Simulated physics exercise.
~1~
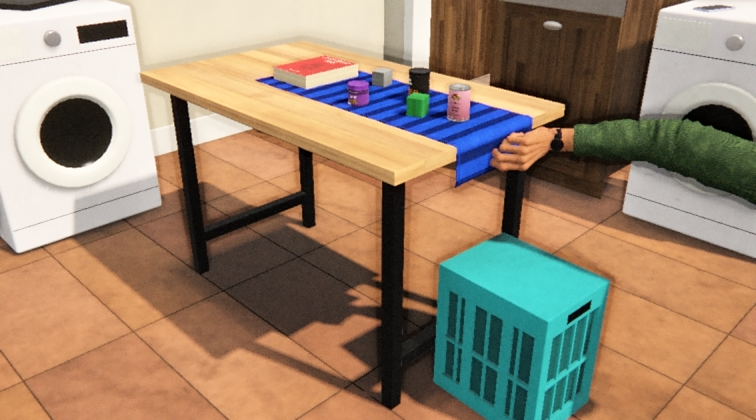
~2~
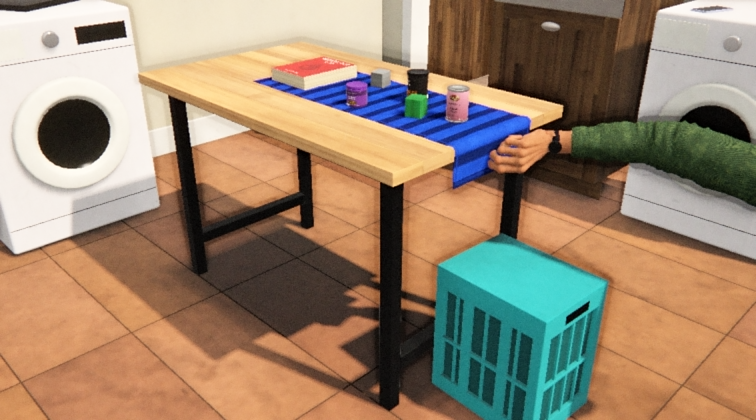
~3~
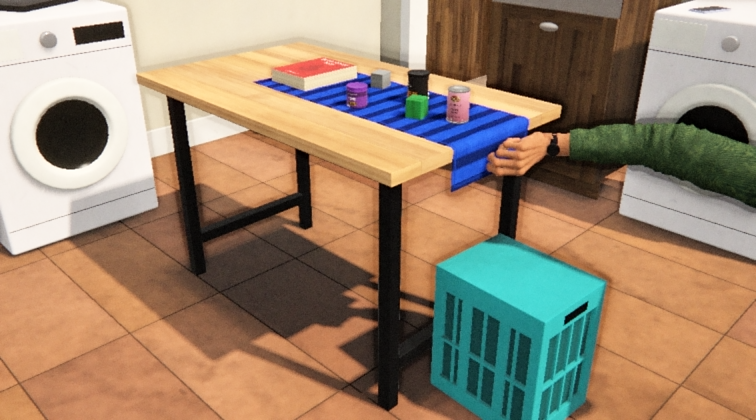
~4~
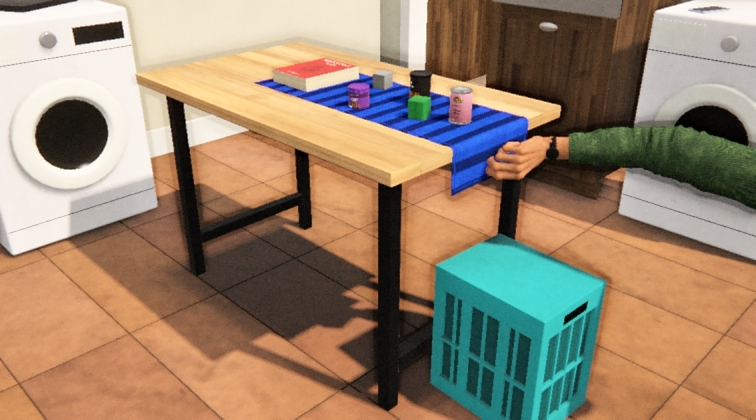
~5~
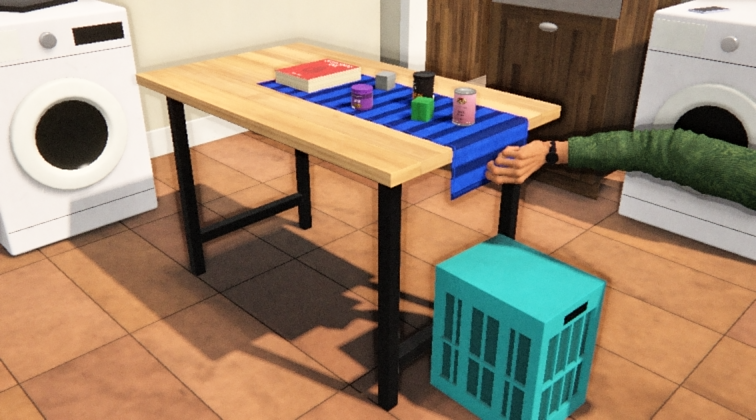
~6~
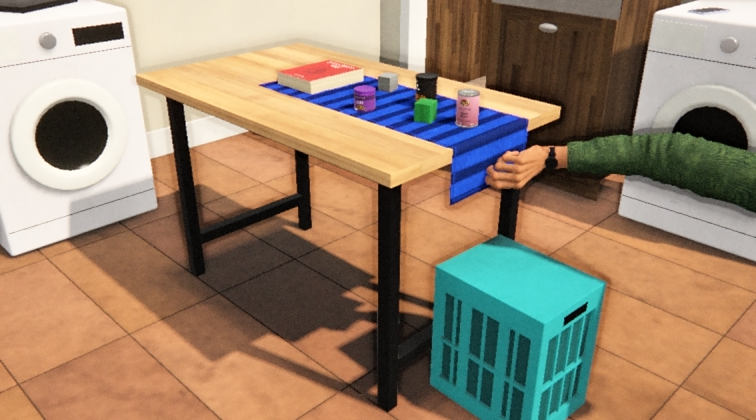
The blue striped scarf slid slightly toward the right end of the wooden table as a hand in a green sleeve slowly pulled its hanging end downward, and the book, cans and other small things shifted a little with it.
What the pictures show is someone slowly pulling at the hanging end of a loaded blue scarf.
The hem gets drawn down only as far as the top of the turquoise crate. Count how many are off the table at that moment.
This will send two of them over the edge.
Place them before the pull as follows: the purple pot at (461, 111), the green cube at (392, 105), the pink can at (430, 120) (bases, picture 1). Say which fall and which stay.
Of the three, the purple pot takes a tumble, the green cube stays aboard, the pink can takes a tumble.
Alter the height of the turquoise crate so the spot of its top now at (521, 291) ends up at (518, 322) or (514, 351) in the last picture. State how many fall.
It comes to 3 for the first height and 4 for the second.
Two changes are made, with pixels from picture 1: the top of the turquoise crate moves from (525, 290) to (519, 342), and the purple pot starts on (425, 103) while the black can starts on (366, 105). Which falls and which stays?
Result: Purple pot gone, black can gone.
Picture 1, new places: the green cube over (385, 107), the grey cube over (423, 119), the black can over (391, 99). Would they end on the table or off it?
Result - green cube retained; grey cube lost; black can retained.
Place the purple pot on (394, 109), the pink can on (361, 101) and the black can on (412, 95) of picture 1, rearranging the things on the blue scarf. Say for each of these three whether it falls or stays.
Each in turn: The purple pot stays aloft, the pink can stays aloft, the black can stays aloft.
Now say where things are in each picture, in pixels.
The first picture shows hem (455, 187); pink can (460, 87); green cube (418, 96); black can (420, 70); purple pot (358, 83); grey cube (382, 70); top of the crate (525, 290).
The second picture shows hem (453, 189); pink can (458, 88).
The third picture shows hem (451, 192); green cube (417, 98).
The fourth picture shows hem (451, 196); black can (421, 73); top of the crate (522, 290).
The fifth picture shows hem (450, 200); purple pot (362, 87).
The sixth picture shows hem (450, 205); pink can (469, 92); green cube (426, 101); black can (427, 75); purple pot (365, 88); grey cube (388, 75).
Soon after, hem near (488, 213); all still up.
After that, hem on the crate; pink can gone.
And then, hem on the crate; pink can and green cube gone.
In the end, hem on the crate; pink can and green cube gone. The answer is two.
